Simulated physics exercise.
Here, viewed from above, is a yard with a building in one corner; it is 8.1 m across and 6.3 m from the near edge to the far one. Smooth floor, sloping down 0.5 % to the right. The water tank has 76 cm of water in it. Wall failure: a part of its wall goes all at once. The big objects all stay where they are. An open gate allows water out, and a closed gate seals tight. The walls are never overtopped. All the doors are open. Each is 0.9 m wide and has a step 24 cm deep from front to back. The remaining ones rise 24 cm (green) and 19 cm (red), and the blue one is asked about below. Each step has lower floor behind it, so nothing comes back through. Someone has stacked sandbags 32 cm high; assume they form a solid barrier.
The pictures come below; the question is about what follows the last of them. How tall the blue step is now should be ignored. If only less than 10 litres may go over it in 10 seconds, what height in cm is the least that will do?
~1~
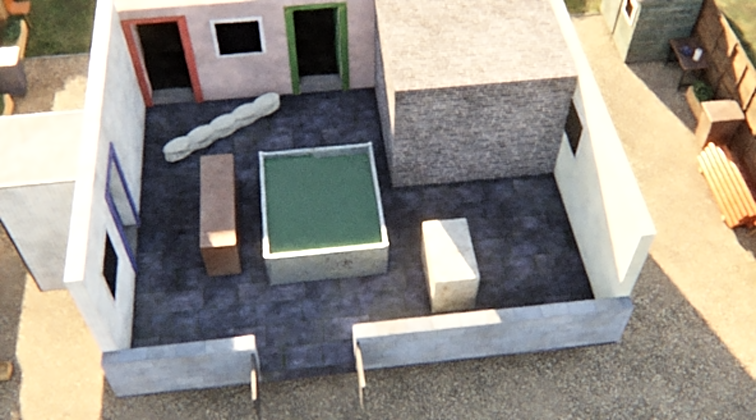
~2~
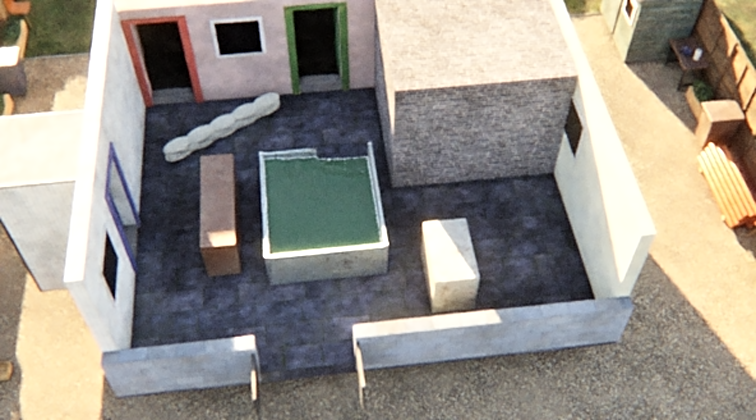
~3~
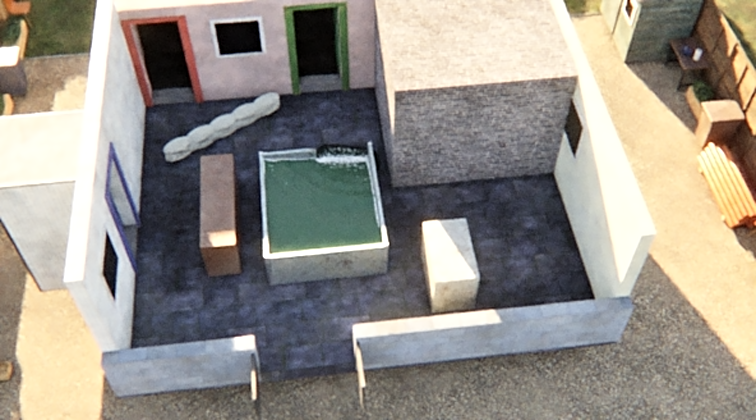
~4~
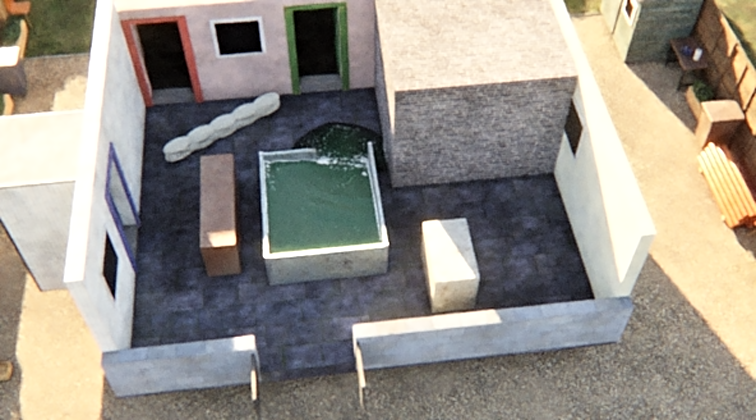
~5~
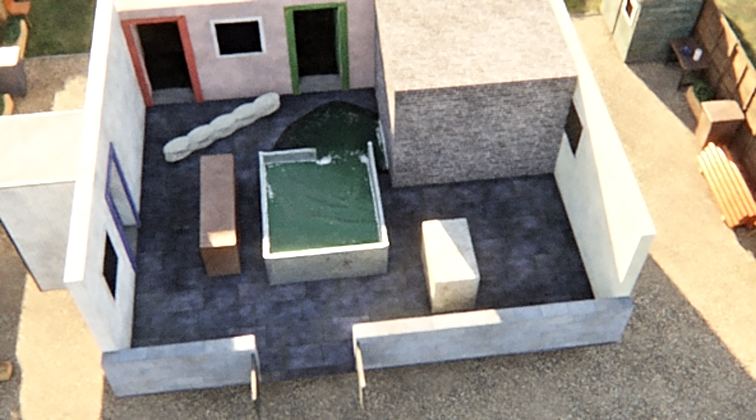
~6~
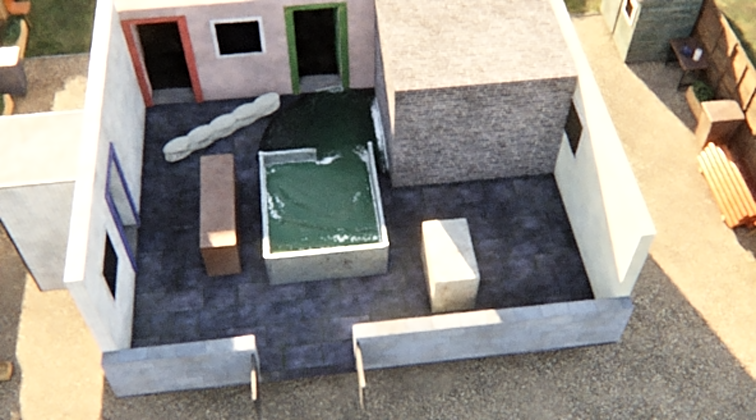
It needs to be about 8.5 cm high.
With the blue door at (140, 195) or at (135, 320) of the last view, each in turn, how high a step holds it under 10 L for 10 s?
You'd want roughly 18 cm there first, then roughly 9.5 cm.
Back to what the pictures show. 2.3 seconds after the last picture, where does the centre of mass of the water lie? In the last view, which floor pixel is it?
The water is centred around (311, 180) in the last picture's pixels.
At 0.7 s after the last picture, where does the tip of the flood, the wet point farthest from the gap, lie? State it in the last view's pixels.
Pixel: About (232, 104).
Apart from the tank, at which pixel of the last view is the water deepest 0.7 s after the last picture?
Around pixel (368, 93).
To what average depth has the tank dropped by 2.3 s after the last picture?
It averages near 38 cm.
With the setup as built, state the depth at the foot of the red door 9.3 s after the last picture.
Roughly 12.5 cm deep.
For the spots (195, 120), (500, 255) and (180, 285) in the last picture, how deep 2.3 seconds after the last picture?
Close to 5, 0 and 0 cm deep.
Then, 0.7 s after the last picture water covers 15 % of the floor, deepest (60 cm) near (368, 93); it has not reached the blue door.
Then, 2.3 s after the last picture water covers 30 % of the floor, deepest (40 cm) near (284, 100); it has not reached the blue door.
Then, 9.3 s after the last picture water covers 75 % of the floor, deepest (15 cm) near (378, 155); 7 cm at the blue door, 0 litres in over its 13 cm step.
At the blue door as built, the water peaked near 12 cm, 3.9 s after the last picture.
With a step of 7.5 cm, 18 litres would have come in within the 10 s; with 10 cm, 4 litres. So under 10 litres takes about 8.5 cm.
